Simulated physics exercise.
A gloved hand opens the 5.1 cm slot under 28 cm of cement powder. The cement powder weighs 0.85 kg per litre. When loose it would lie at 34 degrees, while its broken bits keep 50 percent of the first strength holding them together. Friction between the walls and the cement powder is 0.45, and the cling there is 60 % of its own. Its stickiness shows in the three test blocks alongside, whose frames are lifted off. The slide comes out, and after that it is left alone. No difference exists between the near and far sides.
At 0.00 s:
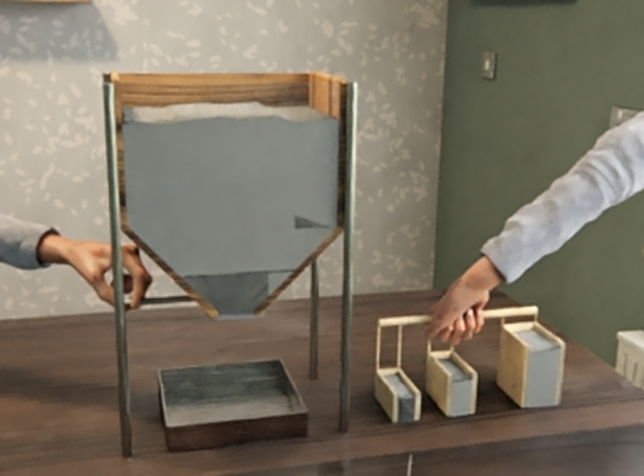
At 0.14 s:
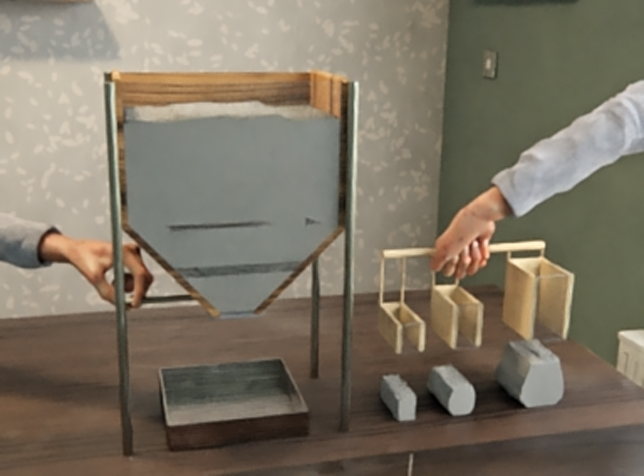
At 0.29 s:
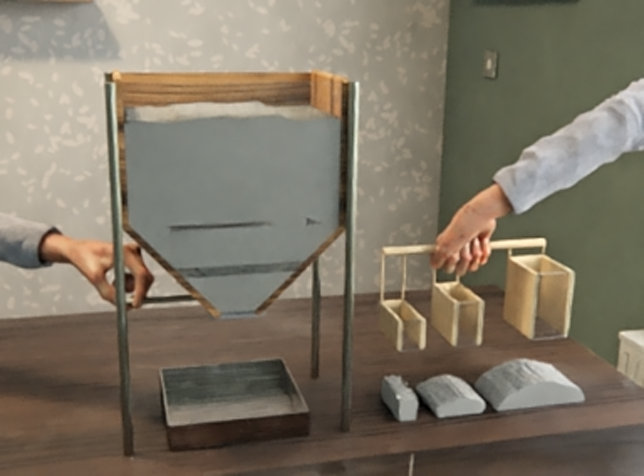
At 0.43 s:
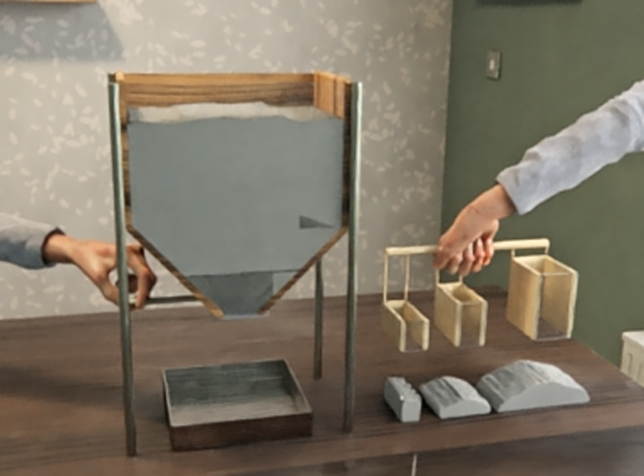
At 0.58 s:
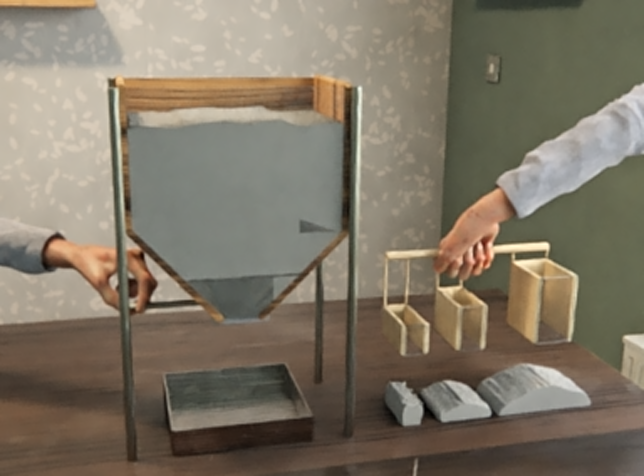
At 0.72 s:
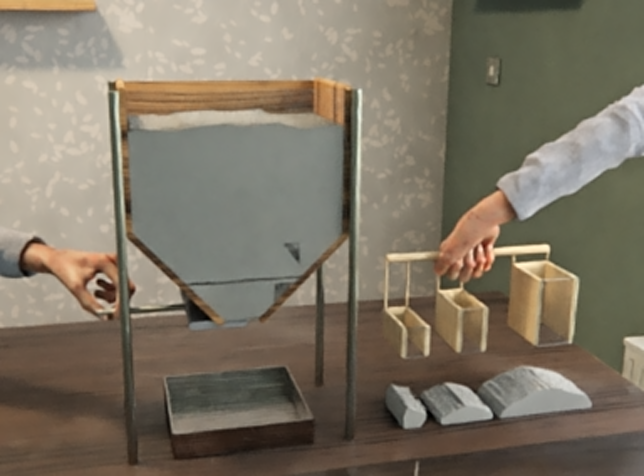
Two hands in pale sleeves reach in from either side of a dark wooden table, seen from the front and slightly above, before a patterned grey wall and a green one. A grey-filled wooden hopper stands on thin legs over a shallow tray at left; the right hand lifts three joined wooden moulds off grey blocks, which slump lower. The view shifts very slightly, and the left hand draws the slide a little leftward.
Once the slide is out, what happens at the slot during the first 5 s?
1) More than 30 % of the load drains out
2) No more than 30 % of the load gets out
1.
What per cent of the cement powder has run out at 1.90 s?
Close to 25 percent.
After 1.07 s, 3 % has run out.
After 1.49 s, 14 % has run out.
After 1.90 s, 24 % has run out.
After 2.32 s, 35 % has run out.
After 5.62 s, 100 % has run out.
